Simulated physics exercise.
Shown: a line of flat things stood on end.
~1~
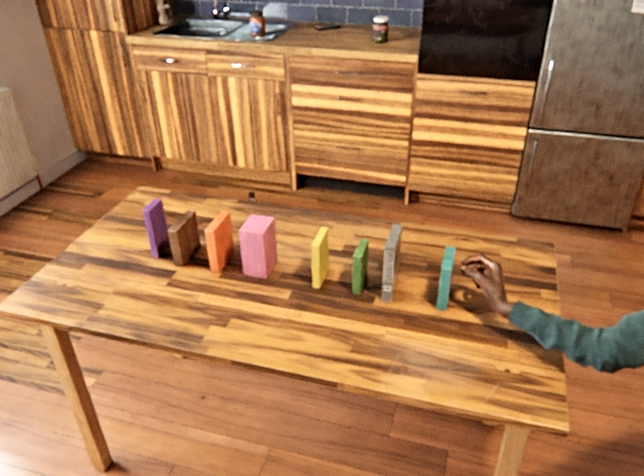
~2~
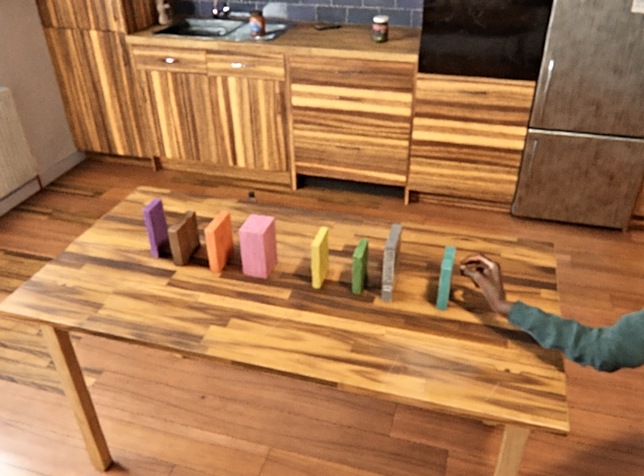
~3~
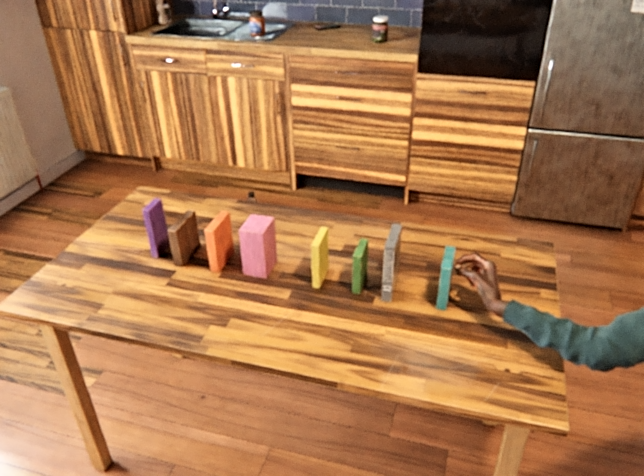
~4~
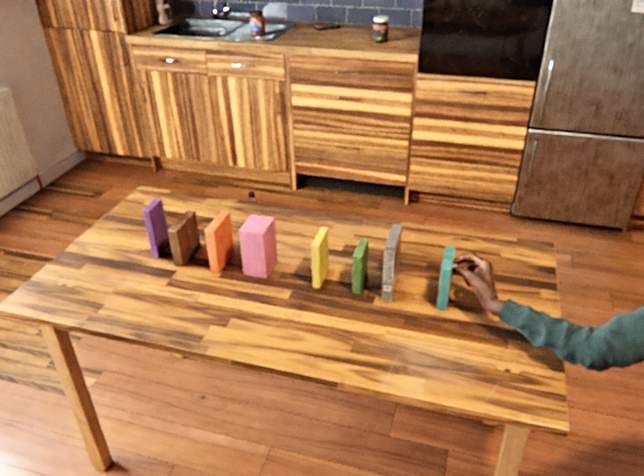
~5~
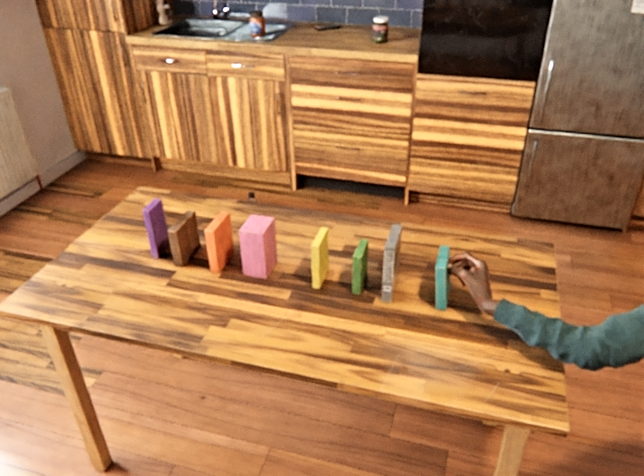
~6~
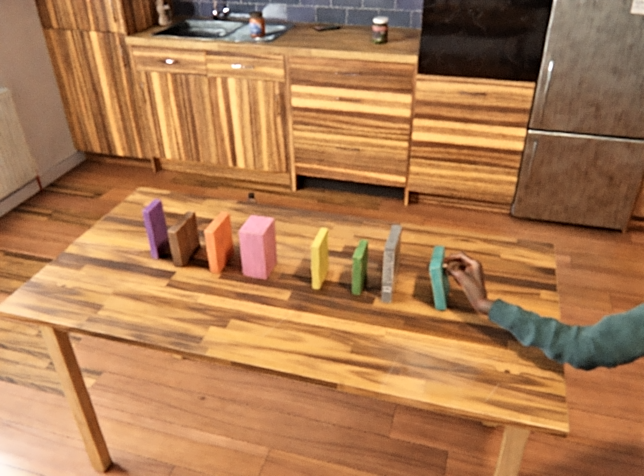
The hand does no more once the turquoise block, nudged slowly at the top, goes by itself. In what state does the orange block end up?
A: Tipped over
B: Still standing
B, still standing.
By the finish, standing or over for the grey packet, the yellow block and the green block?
The grey packet tumbles, the yellow block tumbles and the green block tumbles.
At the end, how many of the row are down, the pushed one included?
That makes 4 altogether.
Then, 0.30 s after the last picture, turquoise block 72° over; grey packet tipped 5° from how it was.
Then, 0.60 s after the last picture, turquoise block 90° over; grey packet tipped 52° from how it was; green block tipped 44° from how it was.
Then, 0.80 s after the last picture, turquoise block 90° over; grey packet on its side; yellow block tipped 74° from how it was; green block on its side.
Then, 1.40 s after the last picture, turquoise block 90° over; grey packet on its side; yellow block on its side; green block on its side.
At rest, tipped over on the table, grey packet, yellow block and green block; the other 3 in place. Seen from the same camera at the end, orange block near (220, 242).
